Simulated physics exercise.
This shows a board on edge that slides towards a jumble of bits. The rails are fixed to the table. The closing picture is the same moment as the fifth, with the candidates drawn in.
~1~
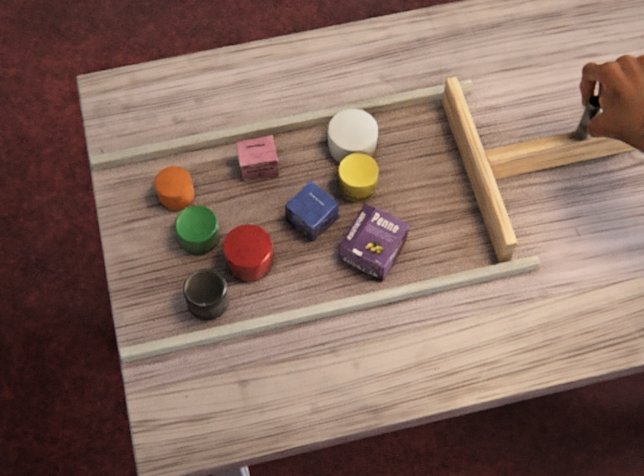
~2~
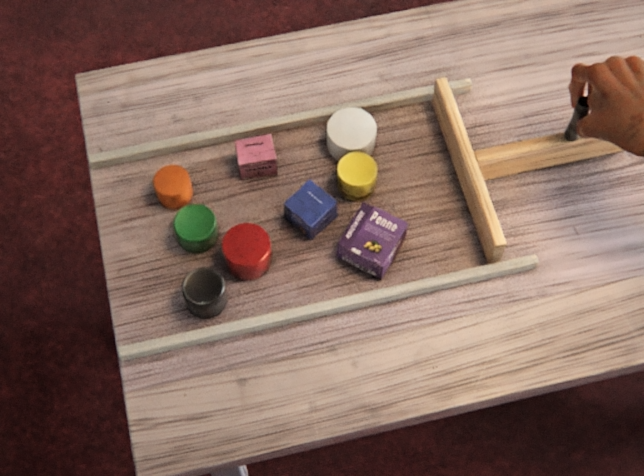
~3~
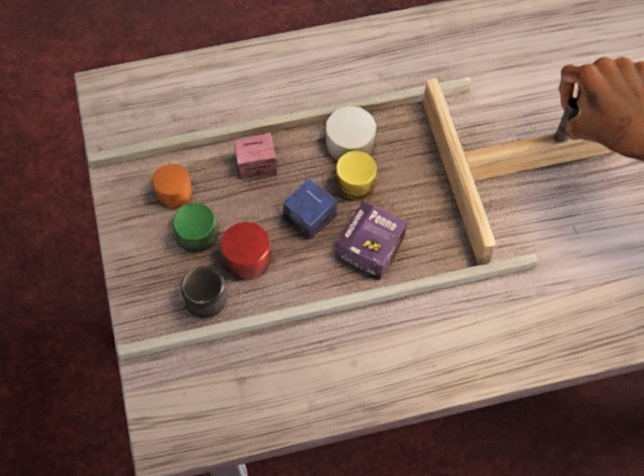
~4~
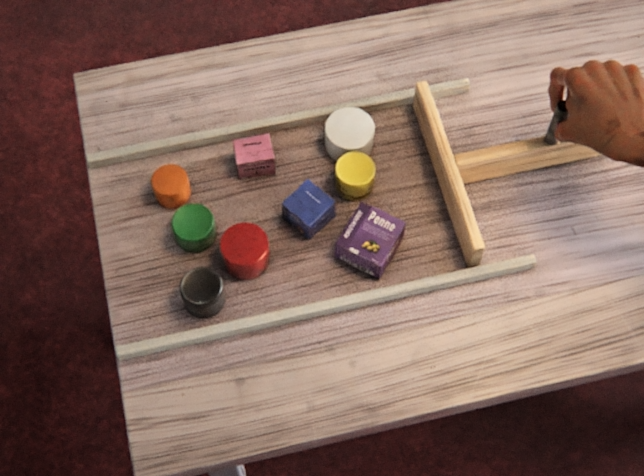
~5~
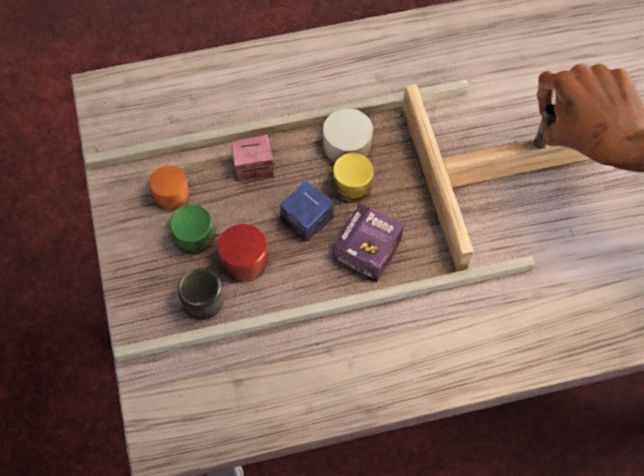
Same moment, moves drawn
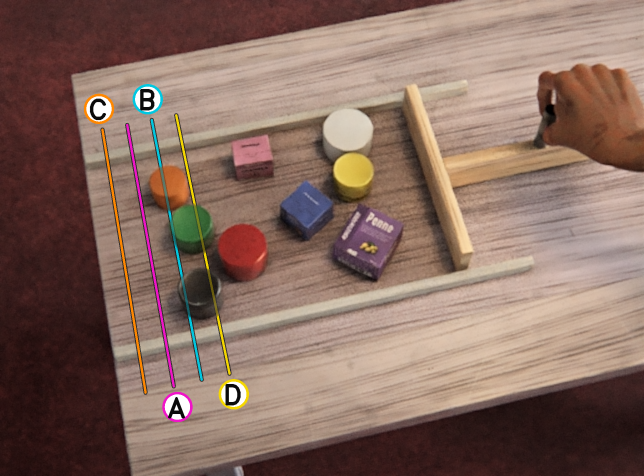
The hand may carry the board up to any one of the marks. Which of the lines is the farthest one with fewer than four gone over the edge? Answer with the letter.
B.
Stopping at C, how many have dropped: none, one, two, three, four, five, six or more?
By then, six or more.
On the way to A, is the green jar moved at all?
By then, yes.
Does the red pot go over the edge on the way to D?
No.
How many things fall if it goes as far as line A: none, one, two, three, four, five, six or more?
By then, five.
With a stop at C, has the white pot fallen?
By then, yes.
On the marked copy, A at (149, 247); B at (175, 241); C at (123, 252); D at (201, 236).
Following B. Soon after the start, board (344, 184); white pot (298, 147); purple packet (316, 258).
Later, board (250, 204); orange tin (136, 200); black tub (186, 308).
In the end, board (175, 220); orange tin (93, 205); black tub (111, 324); none fallen.
As for the rest, A drops five; C drops seven; D is within the limit but short.
